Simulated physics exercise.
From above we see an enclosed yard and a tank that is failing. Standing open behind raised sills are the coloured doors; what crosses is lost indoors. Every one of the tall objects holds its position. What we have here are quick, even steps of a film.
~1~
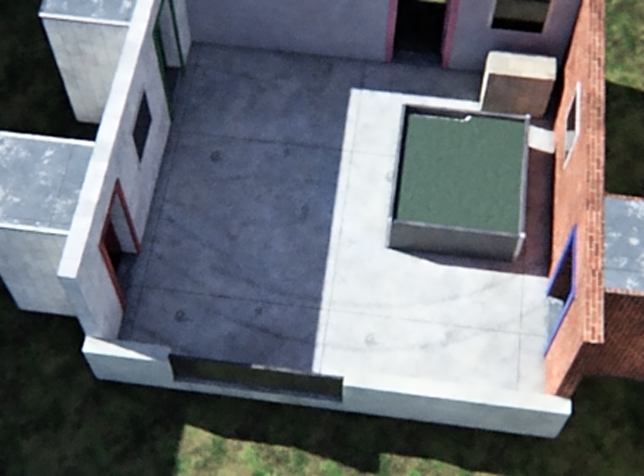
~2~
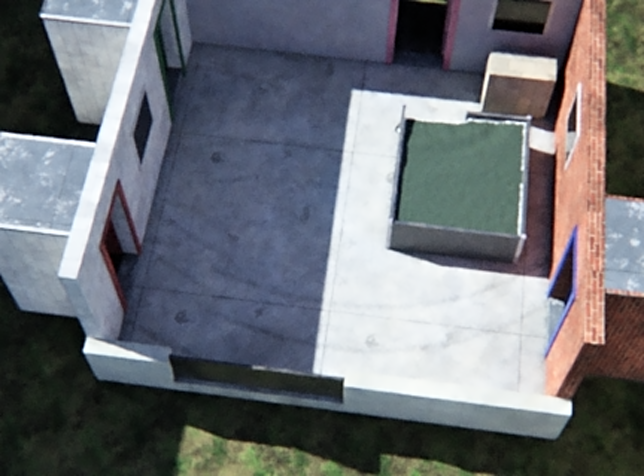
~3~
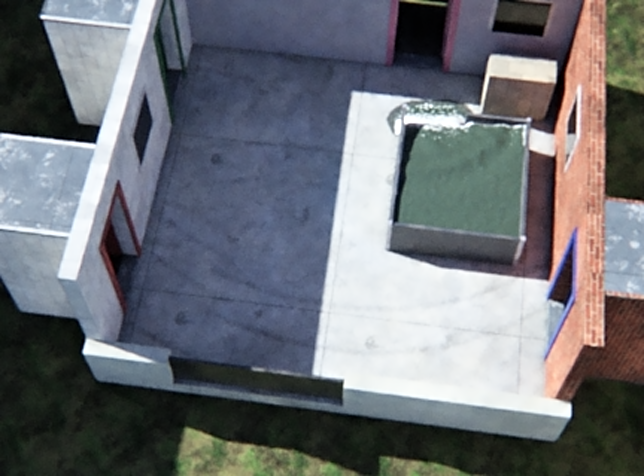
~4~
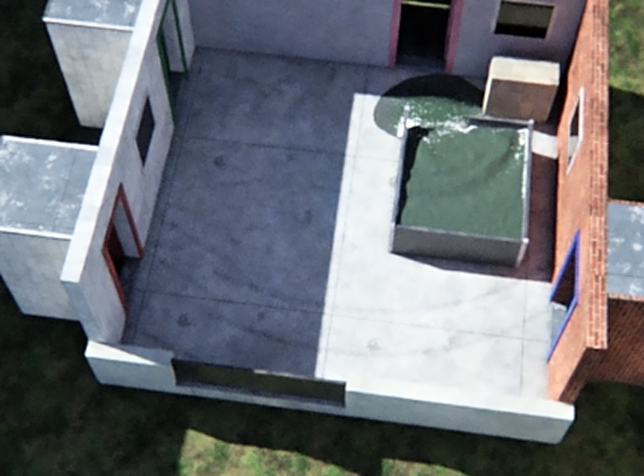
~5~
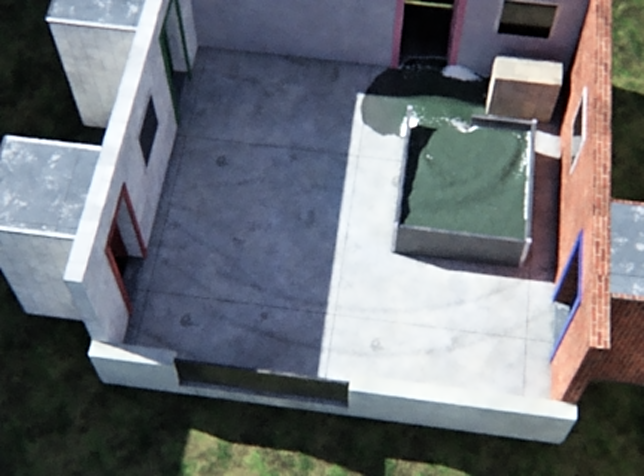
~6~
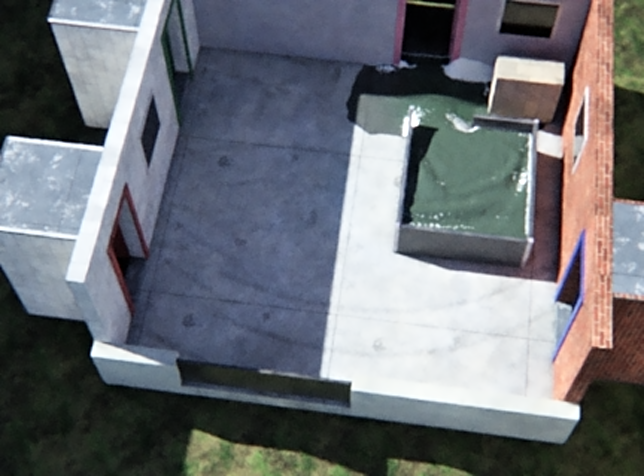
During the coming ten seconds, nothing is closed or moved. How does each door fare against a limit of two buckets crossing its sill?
At the end, the red door will be at or under the cap, the green door will be at or under the cap, the blue door will be at or under the cap, the pink door will be over the cap.
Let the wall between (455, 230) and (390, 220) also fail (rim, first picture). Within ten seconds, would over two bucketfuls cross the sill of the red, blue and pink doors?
The red one takes more, the blue one goes over, the pink one stays under.
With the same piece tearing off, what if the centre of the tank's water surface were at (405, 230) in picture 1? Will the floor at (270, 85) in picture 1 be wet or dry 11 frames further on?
Submerged.
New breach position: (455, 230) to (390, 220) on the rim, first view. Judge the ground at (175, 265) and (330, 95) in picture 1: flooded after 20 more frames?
Log: Point 1 inundated; point 2 unreached.
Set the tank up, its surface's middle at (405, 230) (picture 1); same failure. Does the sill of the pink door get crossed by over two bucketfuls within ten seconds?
The pink door lets more in.
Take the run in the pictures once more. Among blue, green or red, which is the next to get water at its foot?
Clearly the green one.
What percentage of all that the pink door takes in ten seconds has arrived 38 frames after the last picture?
My estimate is close to 90 per cent.
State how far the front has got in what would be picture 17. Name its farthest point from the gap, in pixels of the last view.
The wet point farthest out is around (199, 51).
A moment on, water covers 15 % of the floor; the red door not reached, the green door not reached, the blue door not reached, the pink door far over two buckets in.
Next, water covers 20 % of the floor; the red door not reached, the green door not reached, the blue door not reached, the pink door far over two buckets in.
Then, water covers 35 % of the floor; the red door not reached, the green door wet at the sill, nothing in, the blue door wet at the sill, nothing in, the pink door far over two buckets in.
Later, water covers 65 % of the floor; the red door wet at the sill, nothing in, the green door wet at the sill, nothing in, the blue door wet at the sill, nothing in, the pink door far over two buckets in.
In the end, water covers 85 % of the floor; the red door wet at the sill, nothing in, the green door wet at the sill, nothing in, the blue door wet at the sill, nothing in, the pink door far over two buckets in.
